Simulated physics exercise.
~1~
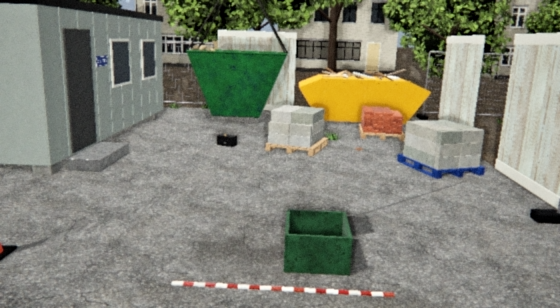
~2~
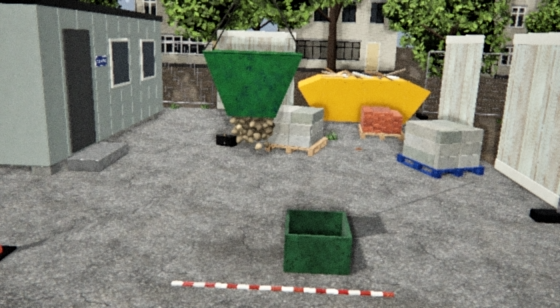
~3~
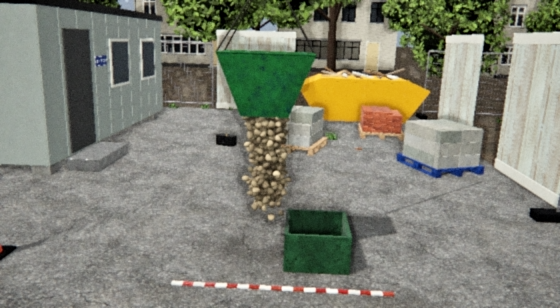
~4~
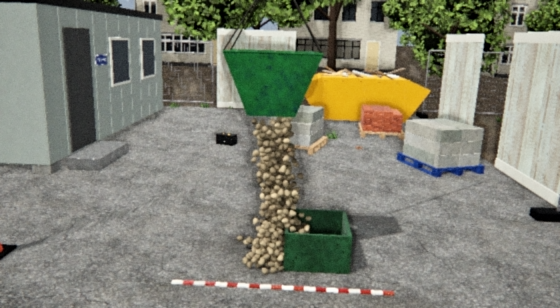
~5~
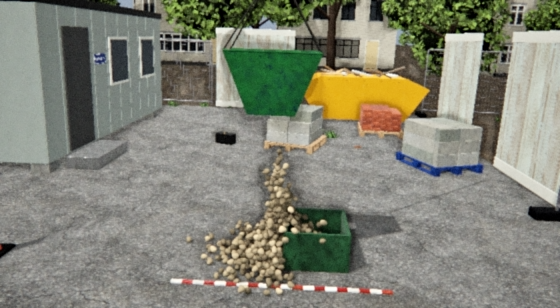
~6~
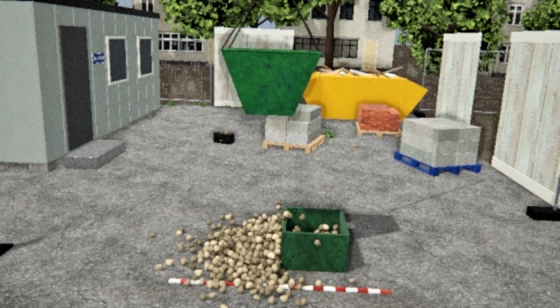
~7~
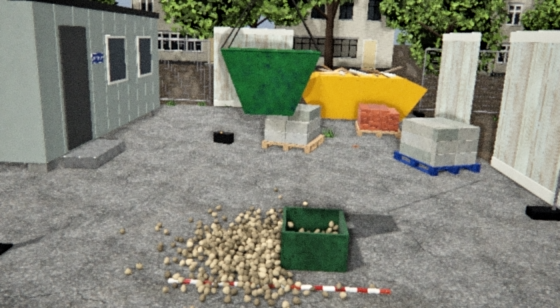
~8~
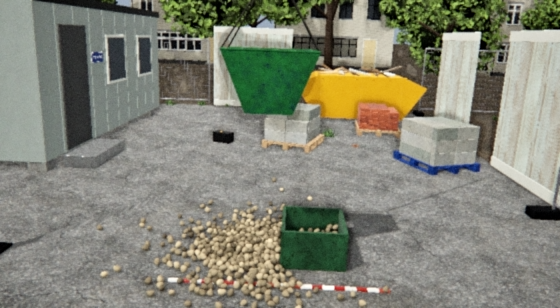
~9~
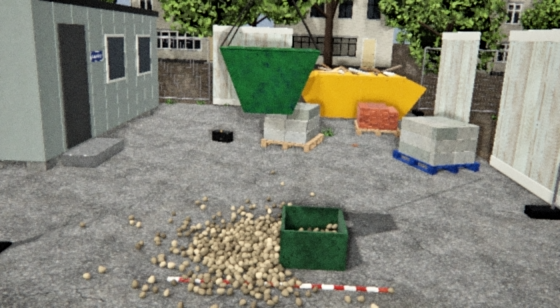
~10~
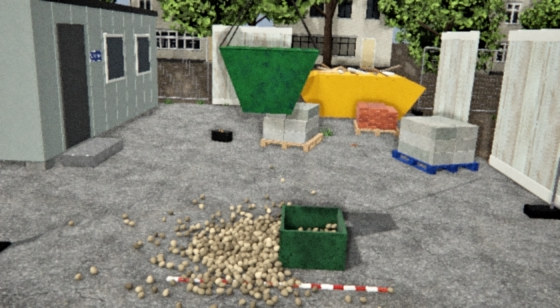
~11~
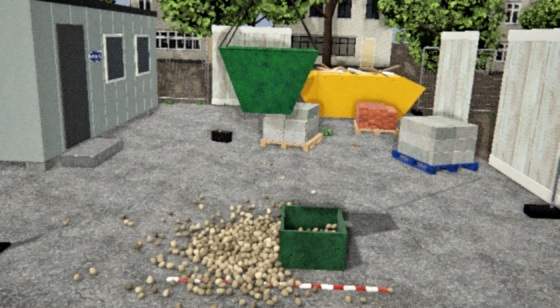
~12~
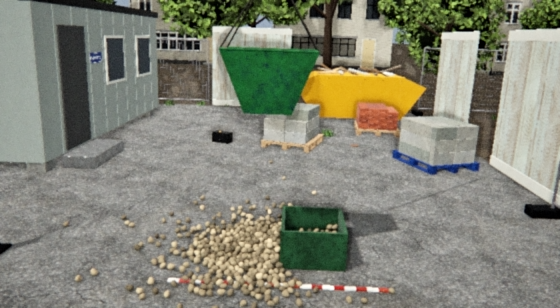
In a paved yard with a grey cabin, a yellow skip and pallets of blocks, a green hopper hangs above the ground beyond a small open green bin. The hopper moves rightwards as round, pale stones begin spilling from its underside. The stones pour down in a thick column, stretching towards the viewer and landing mostly just left of the bin, while some drop inside. The hopper stops and empties, and the last stones fall onto a spreading heap that covers part of the red and white staff. Finally most stones lie scattered left of the bin, with a smaller share inside it.
